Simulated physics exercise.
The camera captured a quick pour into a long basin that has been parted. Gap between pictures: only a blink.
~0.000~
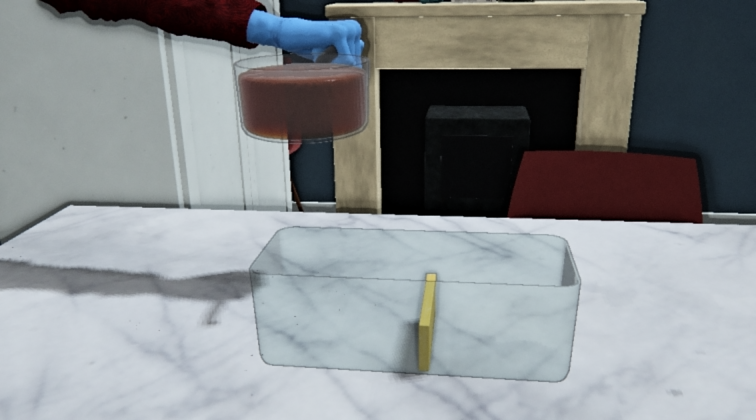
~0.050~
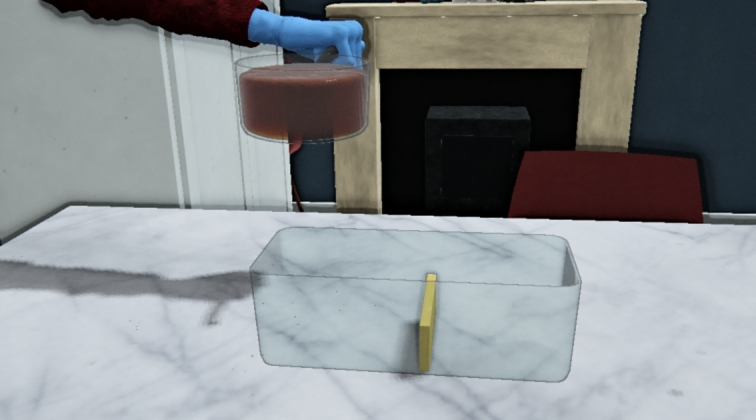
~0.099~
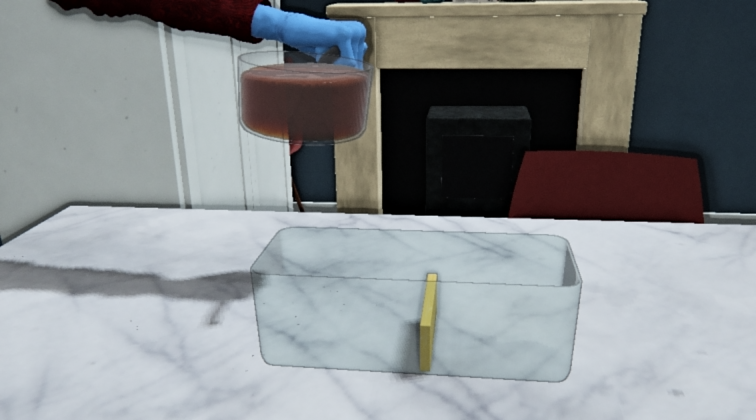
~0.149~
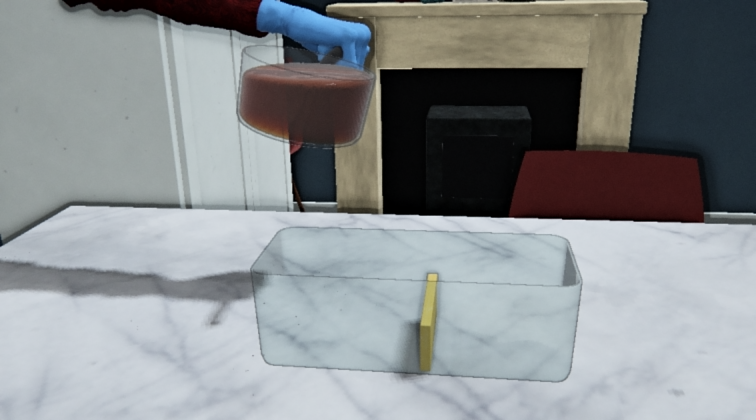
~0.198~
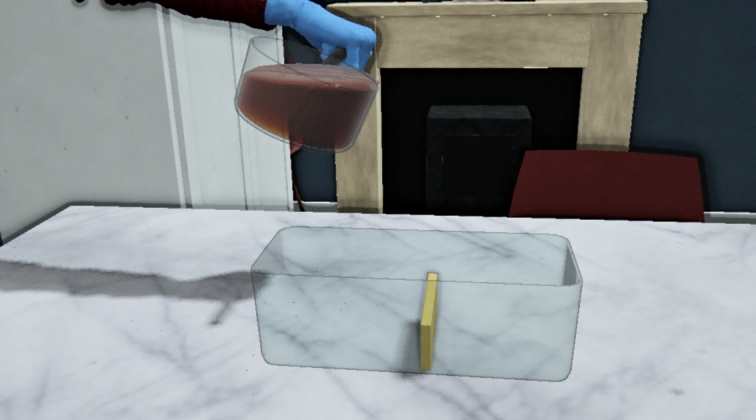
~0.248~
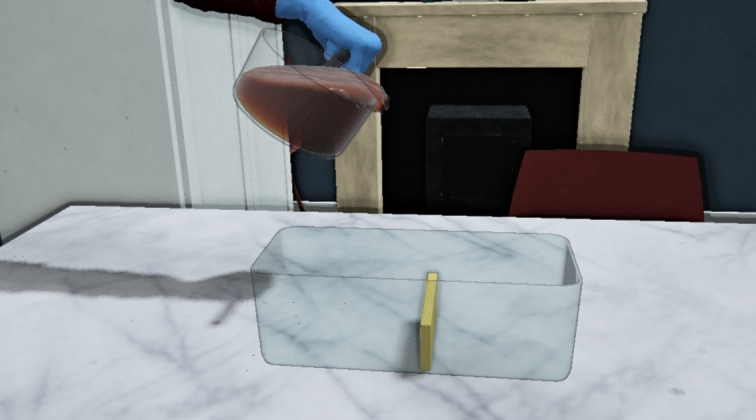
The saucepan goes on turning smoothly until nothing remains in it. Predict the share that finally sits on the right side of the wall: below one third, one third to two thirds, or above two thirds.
Right-side share: One third to two thirds.
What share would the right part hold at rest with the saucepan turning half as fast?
Roughly 65 in a hundred.
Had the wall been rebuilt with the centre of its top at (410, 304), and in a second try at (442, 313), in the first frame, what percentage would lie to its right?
65 per cent first, then 35 per cent.
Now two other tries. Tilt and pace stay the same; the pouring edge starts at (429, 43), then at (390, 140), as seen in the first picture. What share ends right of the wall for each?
Close to 85 in a hundred, then close to 45 in a hundred.
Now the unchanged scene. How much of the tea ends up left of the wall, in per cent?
Close to 50 per cent.
After 0.52 s the tilt is 99° and 23 per cent is still to pour, 4 is left of the wall and 21 right of it.
After 0.72 s the tilt is 110° and 4 per cent is still to pour, 41 is left of the wall and 47 right of it.
After 0.93 s the tilt is 110° and 0 per cent is still to pour, 50 is left of the wall and 46 right of it.
After 1.16 s the tilt is 110° and 0 per cent is still to pour, 52 is left of the wall and 47 right of it.
In the end 52 per cent lies left of the wall, 47 right of it and 2 outside.
